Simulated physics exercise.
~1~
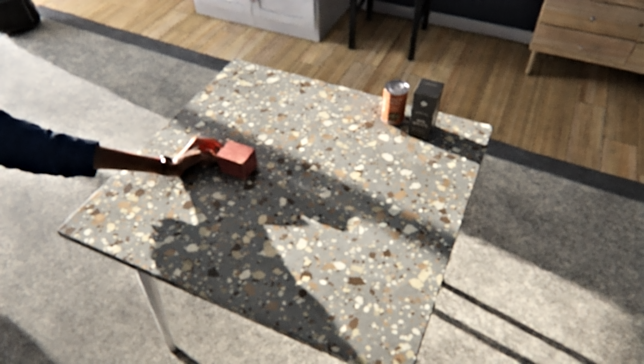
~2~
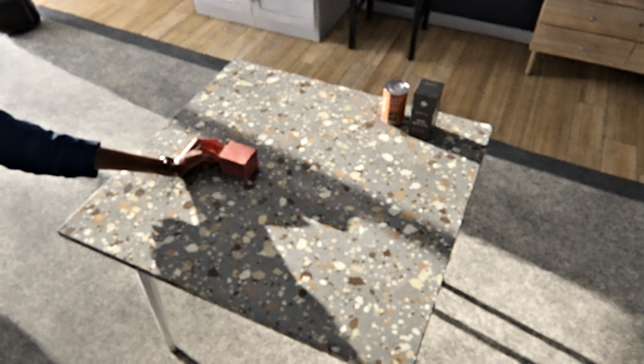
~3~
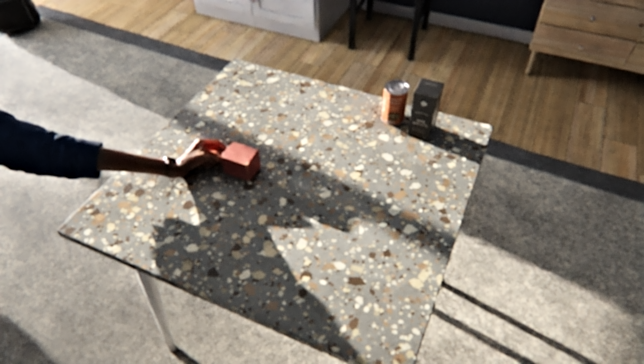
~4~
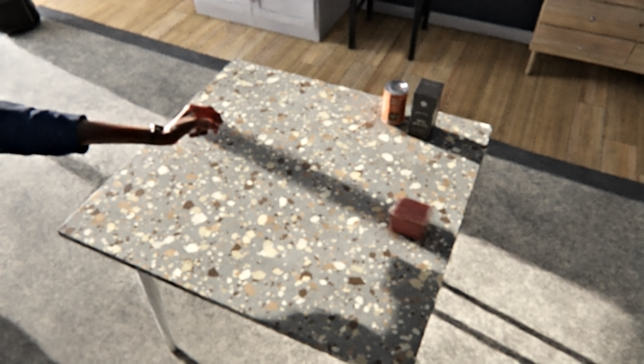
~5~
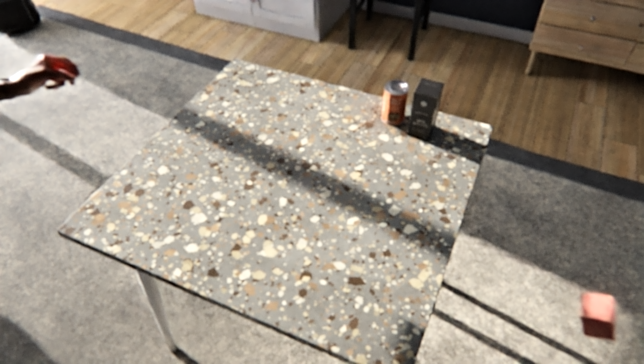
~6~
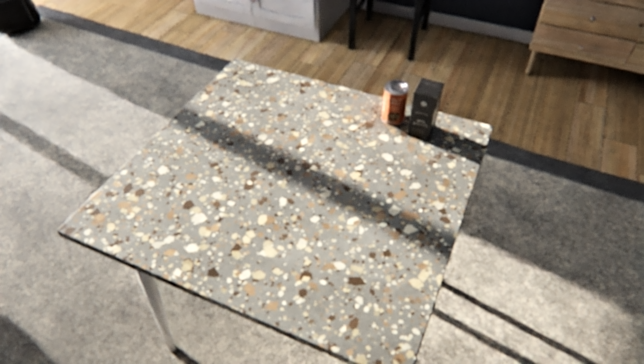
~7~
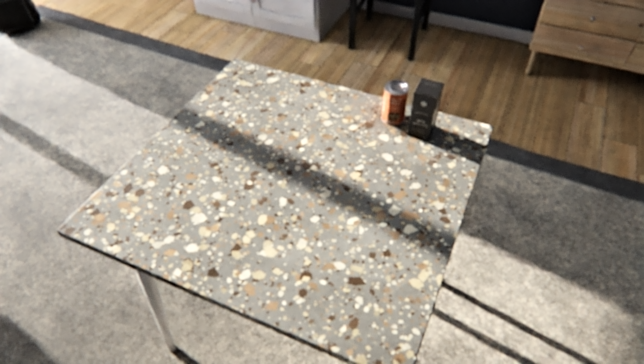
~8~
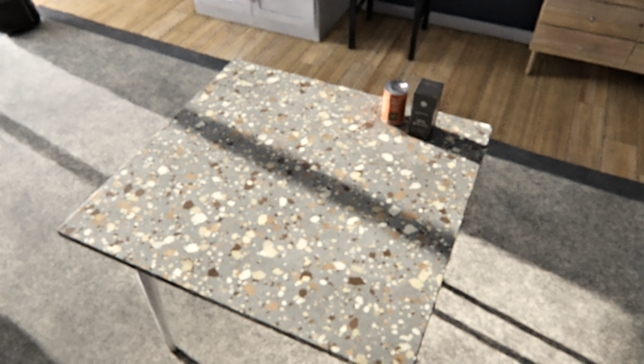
The red block was pushed by a hand reaching in from the left, then slid right across the speckled table and went over the edge, dropping out of sight as the hand withdrew, while the orange tin and black carton stayed put.
